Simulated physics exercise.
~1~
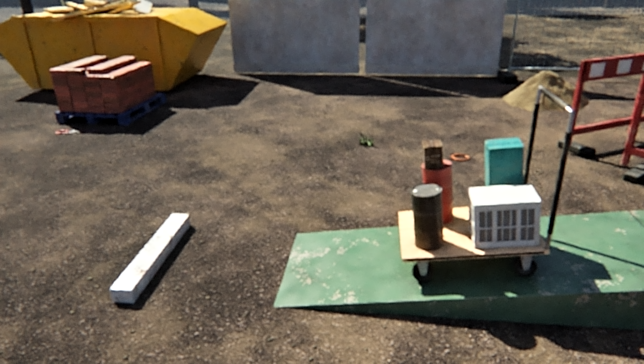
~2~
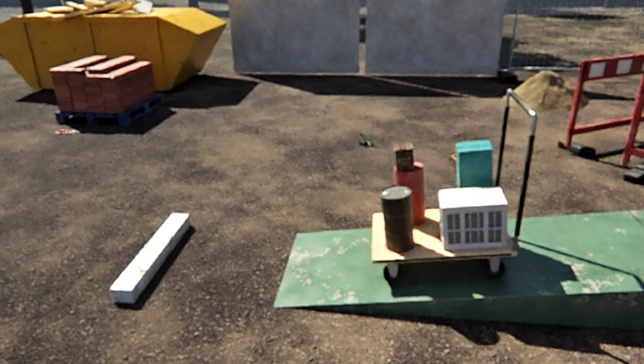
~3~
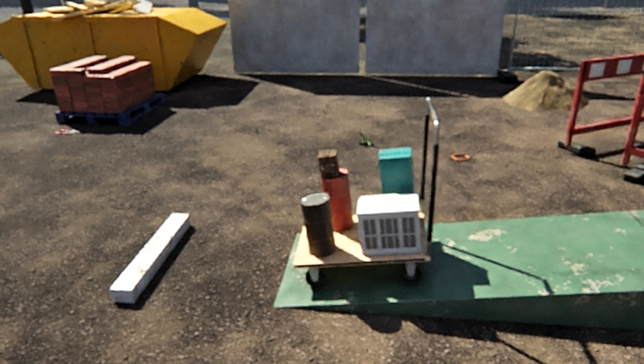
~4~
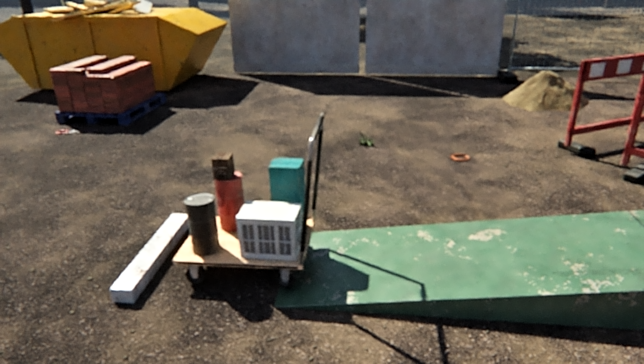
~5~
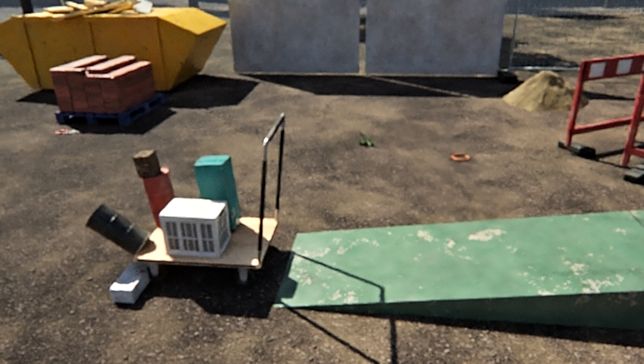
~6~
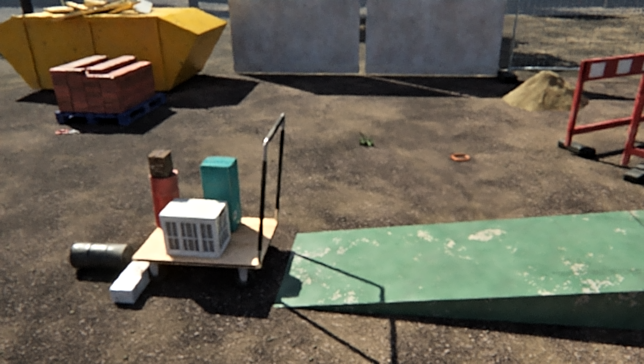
Loaded trolley rolling left down a green ramp, stopping at a white kerb as the black canister topples off onto the ground.
